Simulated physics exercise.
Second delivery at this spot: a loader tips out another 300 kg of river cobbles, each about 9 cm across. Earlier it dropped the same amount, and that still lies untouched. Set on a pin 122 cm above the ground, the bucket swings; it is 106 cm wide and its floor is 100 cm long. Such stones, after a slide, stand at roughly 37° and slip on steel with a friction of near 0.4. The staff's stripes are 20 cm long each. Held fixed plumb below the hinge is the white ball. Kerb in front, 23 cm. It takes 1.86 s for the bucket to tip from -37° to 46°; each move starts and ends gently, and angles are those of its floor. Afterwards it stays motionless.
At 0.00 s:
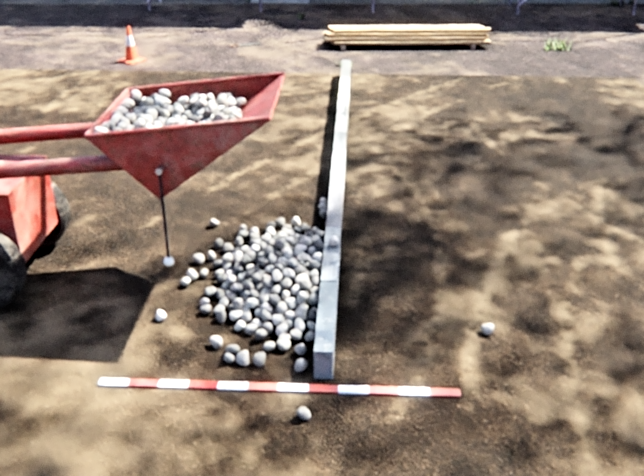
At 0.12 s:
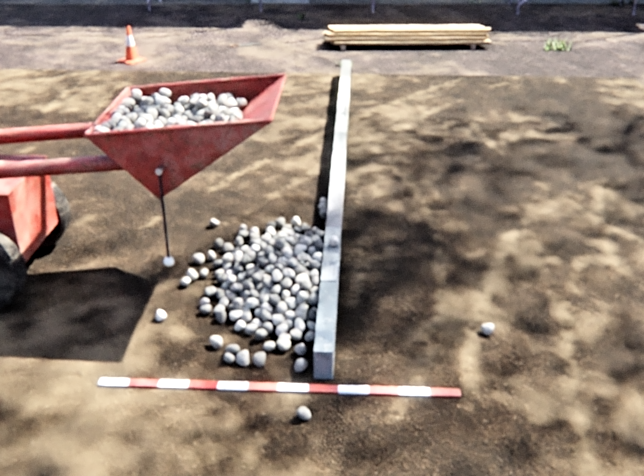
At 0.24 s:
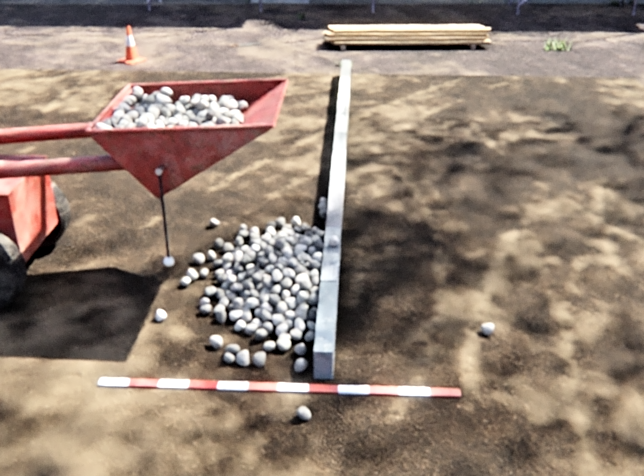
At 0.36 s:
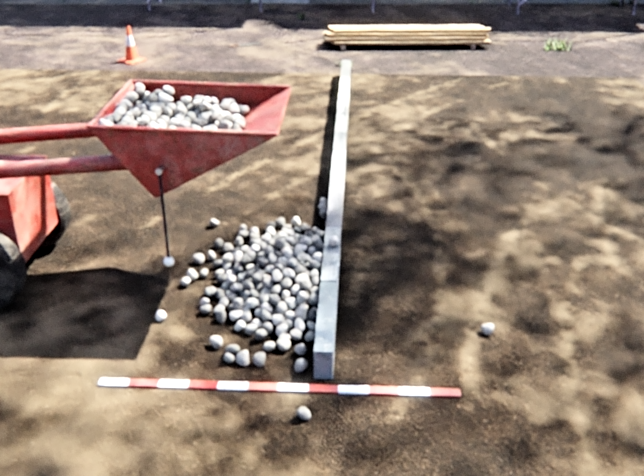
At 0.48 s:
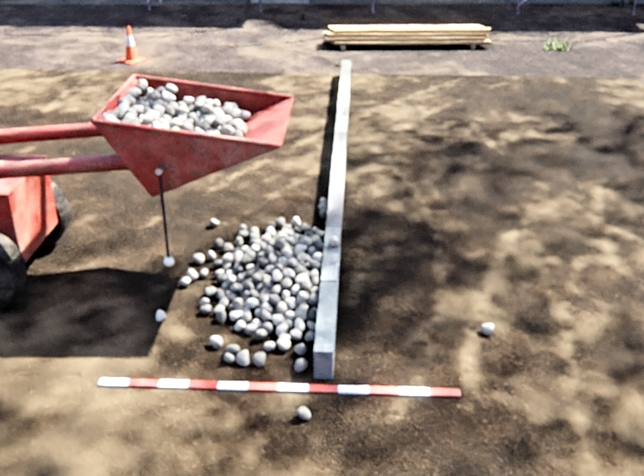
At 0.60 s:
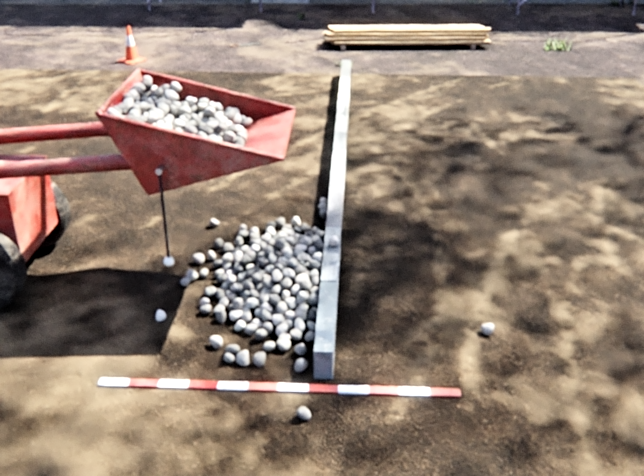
On a dirt yard, a red loader bucket full of grey cobbles slowly tilting forward beside a heaped stone pile and kerb.
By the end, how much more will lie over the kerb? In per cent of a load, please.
About 5 per cent.
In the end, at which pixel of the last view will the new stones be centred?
Middle: Approx. (280, 264) px.
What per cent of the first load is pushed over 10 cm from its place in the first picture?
I'd say roughly 5 per cent of them.
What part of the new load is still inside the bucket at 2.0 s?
It keeps some 20 percent of its load.
After 1.4 s the floor is at 33°; in per cent of one load, 100 in the bucket, 100 on this side of the kerb; the foremost stones are at (339, 279).
After 2.0 s the floor is at 46°; in per cent of one load, 18 in the bucket, 182 on this side of the kerb; the foremost stones are at (352, 257).
After 2.3 s the floor is at 46°; in per cent of one load, 0 in the bucket, 196 on this side of the kerb, 4 over the kerb; the foremost stones are at (398, 298).
After 5.0 s the floor is at 46°; in per cent of one load, 0 in the bucket, 195 on this side of the kerb, 5 over the kerb; the foremost stones are at (429, 306). Net gain over the kerb, 5.
